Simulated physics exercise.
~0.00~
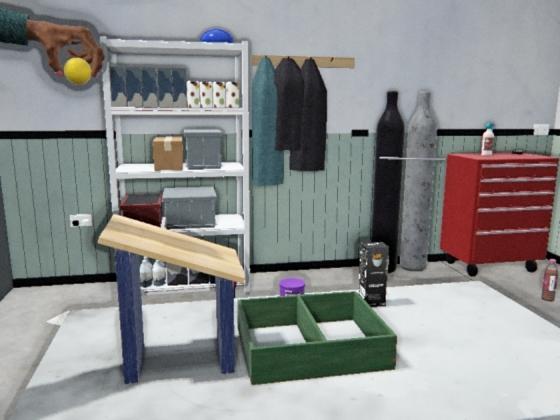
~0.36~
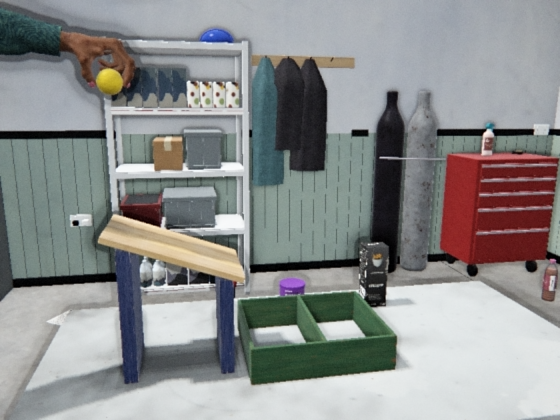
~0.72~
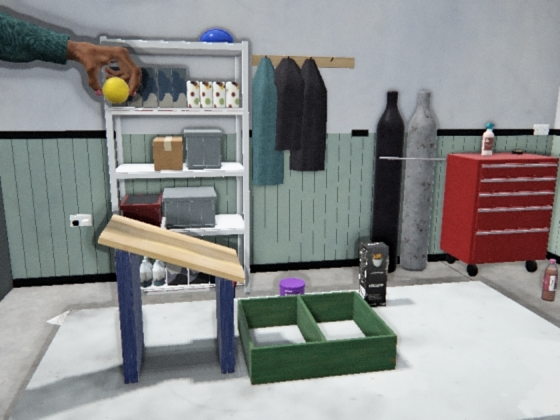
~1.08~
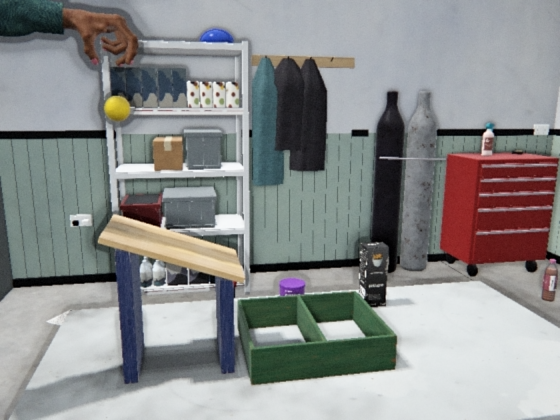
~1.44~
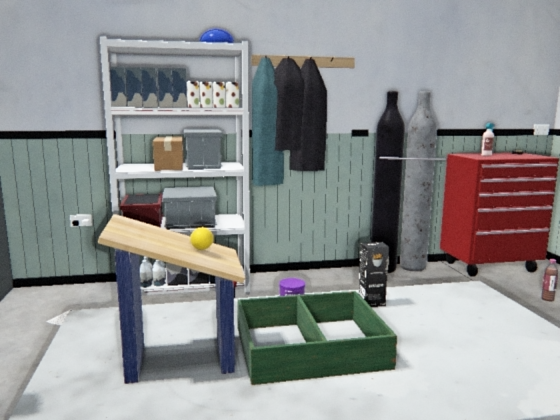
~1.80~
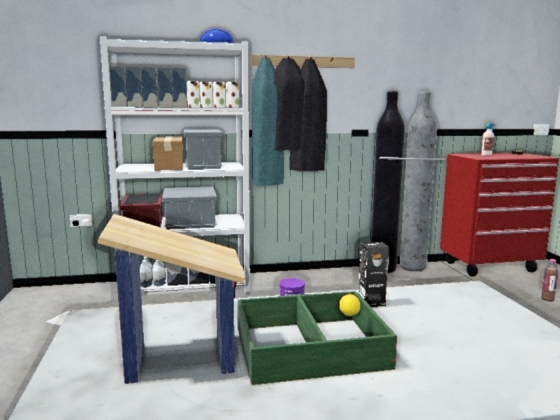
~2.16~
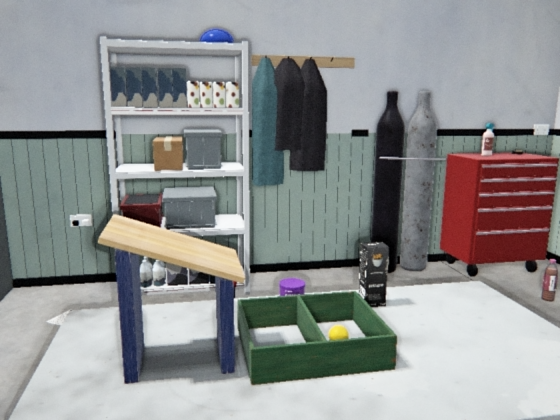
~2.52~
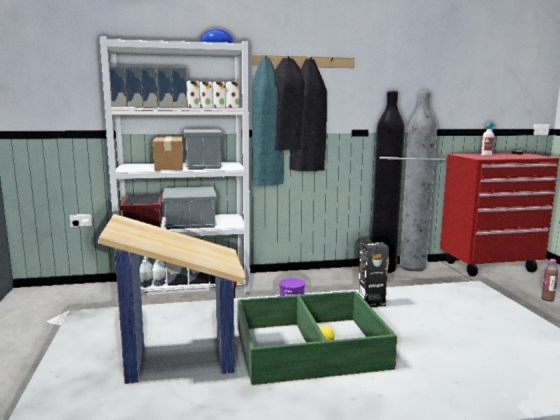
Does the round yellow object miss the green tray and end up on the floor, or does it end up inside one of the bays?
It ends up inside the green tray, in the bay farther from the slanted board.
A hand carried a small round yellow object over a slanted wooden board and let go; it dropped onto the board, went off to the right, and ended up in the farther bay of the green tray, drifting left toward the divider.
